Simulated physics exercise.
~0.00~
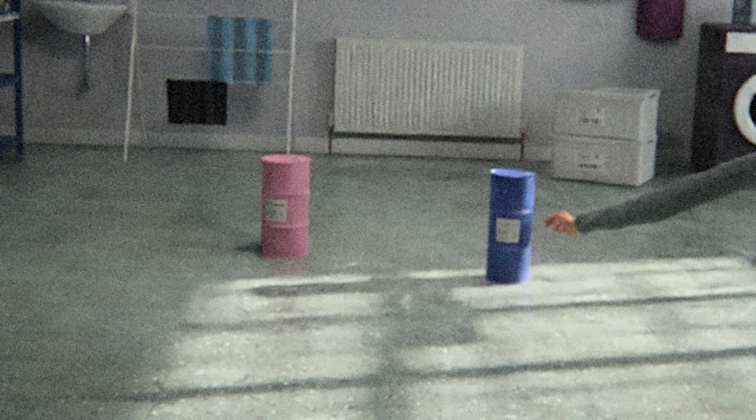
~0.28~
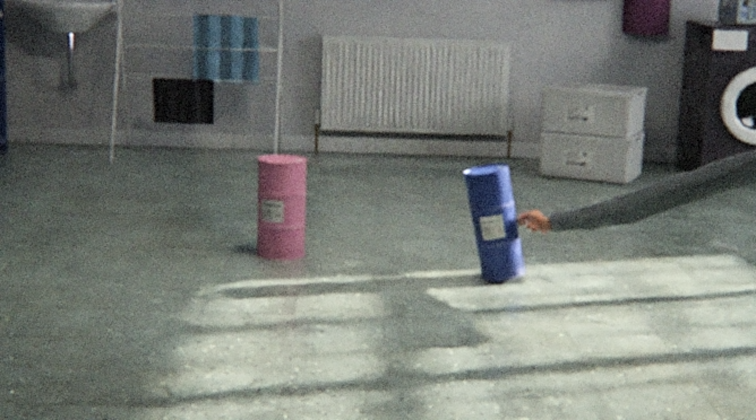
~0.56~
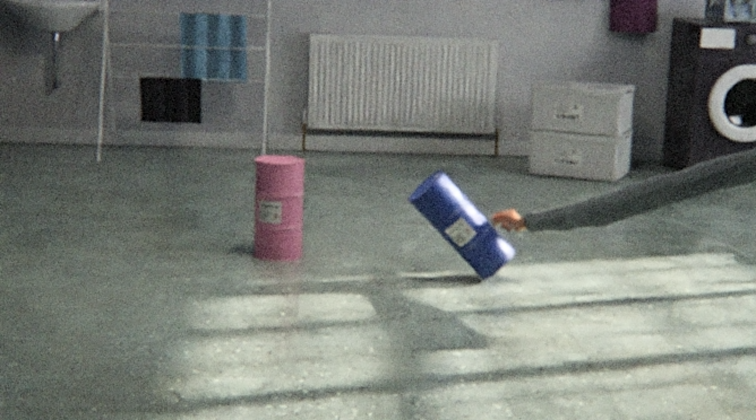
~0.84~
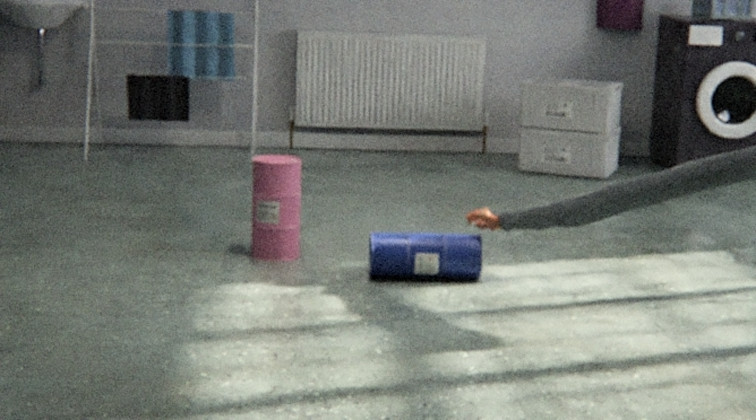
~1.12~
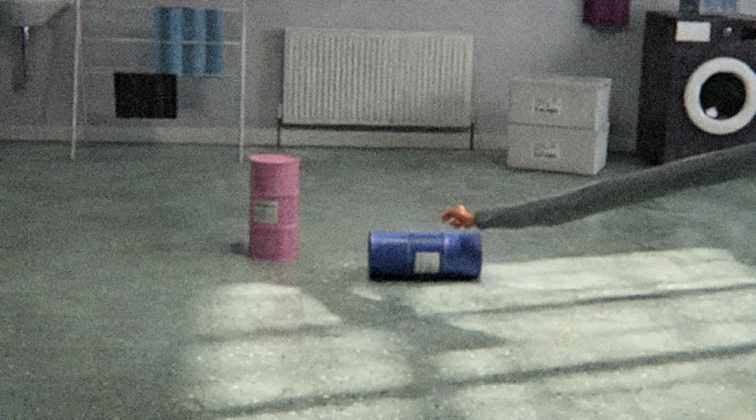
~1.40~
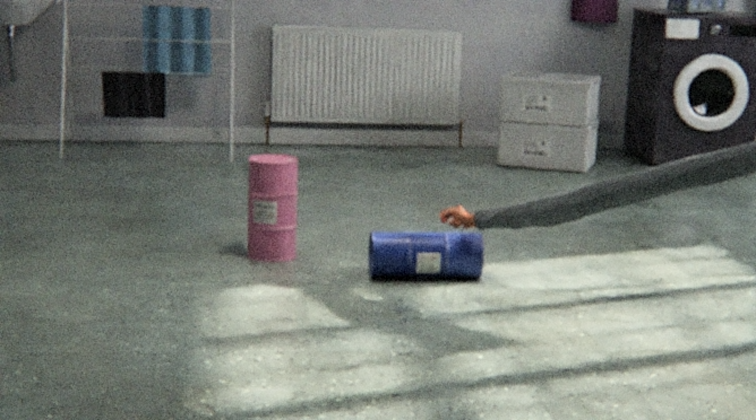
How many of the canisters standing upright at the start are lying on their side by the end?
One of the two canisters, the blue one, ends up lying on its side. The pink one is still standing.
